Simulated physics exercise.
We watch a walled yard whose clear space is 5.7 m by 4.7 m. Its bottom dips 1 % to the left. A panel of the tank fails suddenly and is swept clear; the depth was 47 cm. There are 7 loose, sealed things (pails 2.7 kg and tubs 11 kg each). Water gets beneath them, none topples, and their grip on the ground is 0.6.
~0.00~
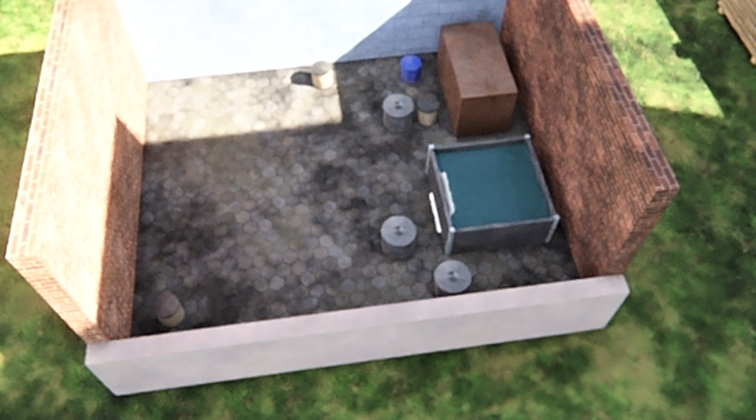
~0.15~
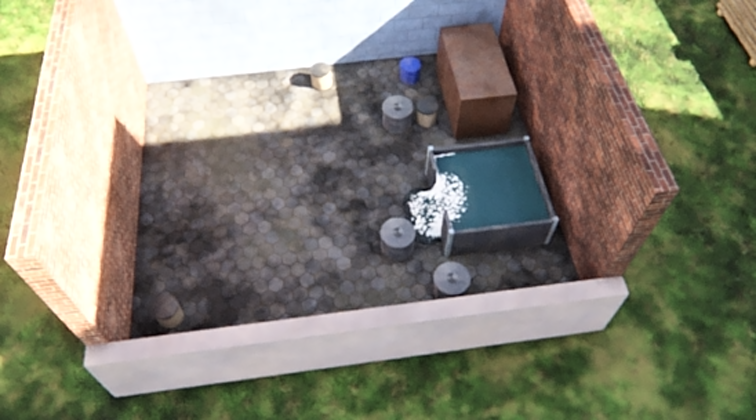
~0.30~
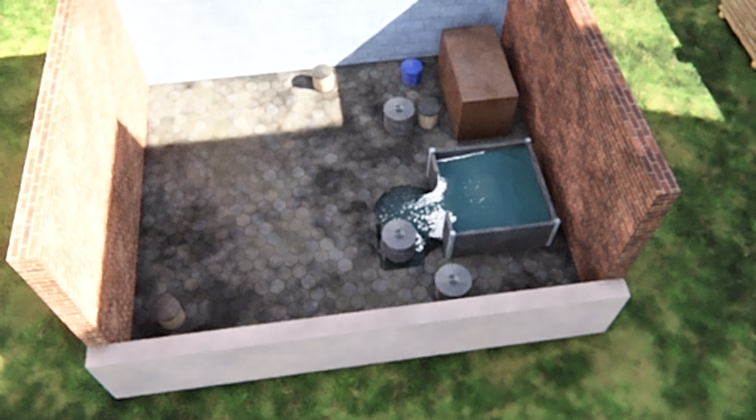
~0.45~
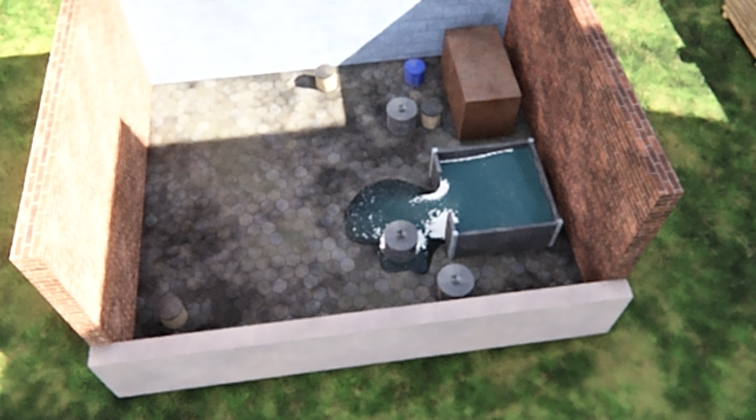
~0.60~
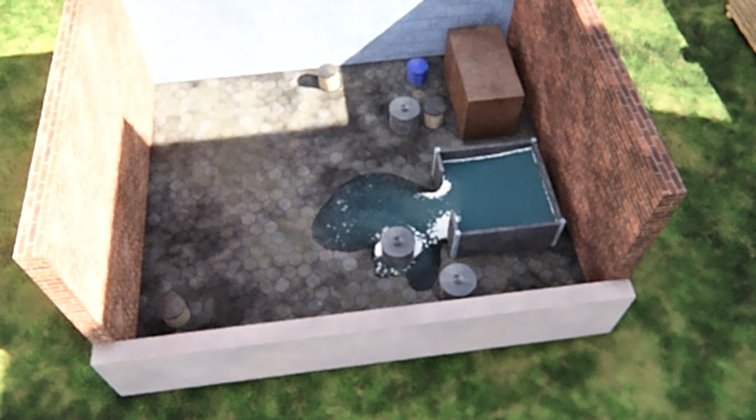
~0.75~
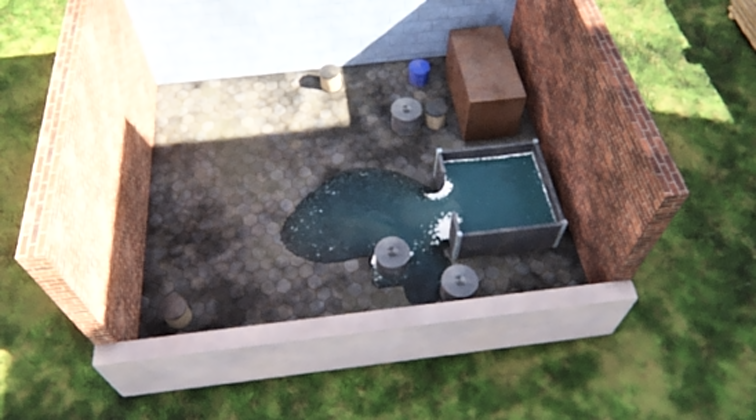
Teal water bursts with white foam through the left side of a grey tank, which stands near the right brick wall of a paved yard seen from high above. A brown box, a blue pail and a few grey and tan containers stand around it, with grass outside the walls. The water spreads leftward in a widening dark pool around one grey tub, which shifts slightly, while the view drifts very slightly.
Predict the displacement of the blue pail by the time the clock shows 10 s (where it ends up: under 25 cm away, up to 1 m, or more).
Blue pail barely shifts.
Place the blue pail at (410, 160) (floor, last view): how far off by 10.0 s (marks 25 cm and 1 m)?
It barely shifts.
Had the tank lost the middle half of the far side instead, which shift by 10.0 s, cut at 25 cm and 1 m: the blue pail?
Then the blue pail gets carried off.
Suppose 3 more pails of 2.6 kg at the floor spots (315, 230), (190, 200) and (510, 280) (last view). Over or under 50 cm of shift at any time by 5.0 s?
In turn: Past it, more, less.
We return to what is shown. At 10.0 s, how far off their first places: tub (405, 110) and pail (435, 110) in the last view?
In that order: 0 cm, 0 cm.
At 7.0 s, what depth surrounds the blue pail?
Roughly 0 cm.
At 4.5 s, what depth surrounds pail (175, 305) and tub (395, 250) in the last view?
Roughly 9 and 3 cm.
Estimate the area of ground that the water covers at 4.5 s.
Some 18 m2.
After 2.0 s the blue pail is near (420, 66), 0.0 m from its start, aground; 0 afloat.
After 4.5 s the blue pail is near (420, 66), 0.0 m from its start, aground; 1 afloat.
After 7.0 s the blue pail is near (420, 66), 0.0 m from its start, aground; 1 afloat.
After 10.0 s the blue pail is near (420, 66), 0.0 m from its start, aground; 1 afloat.
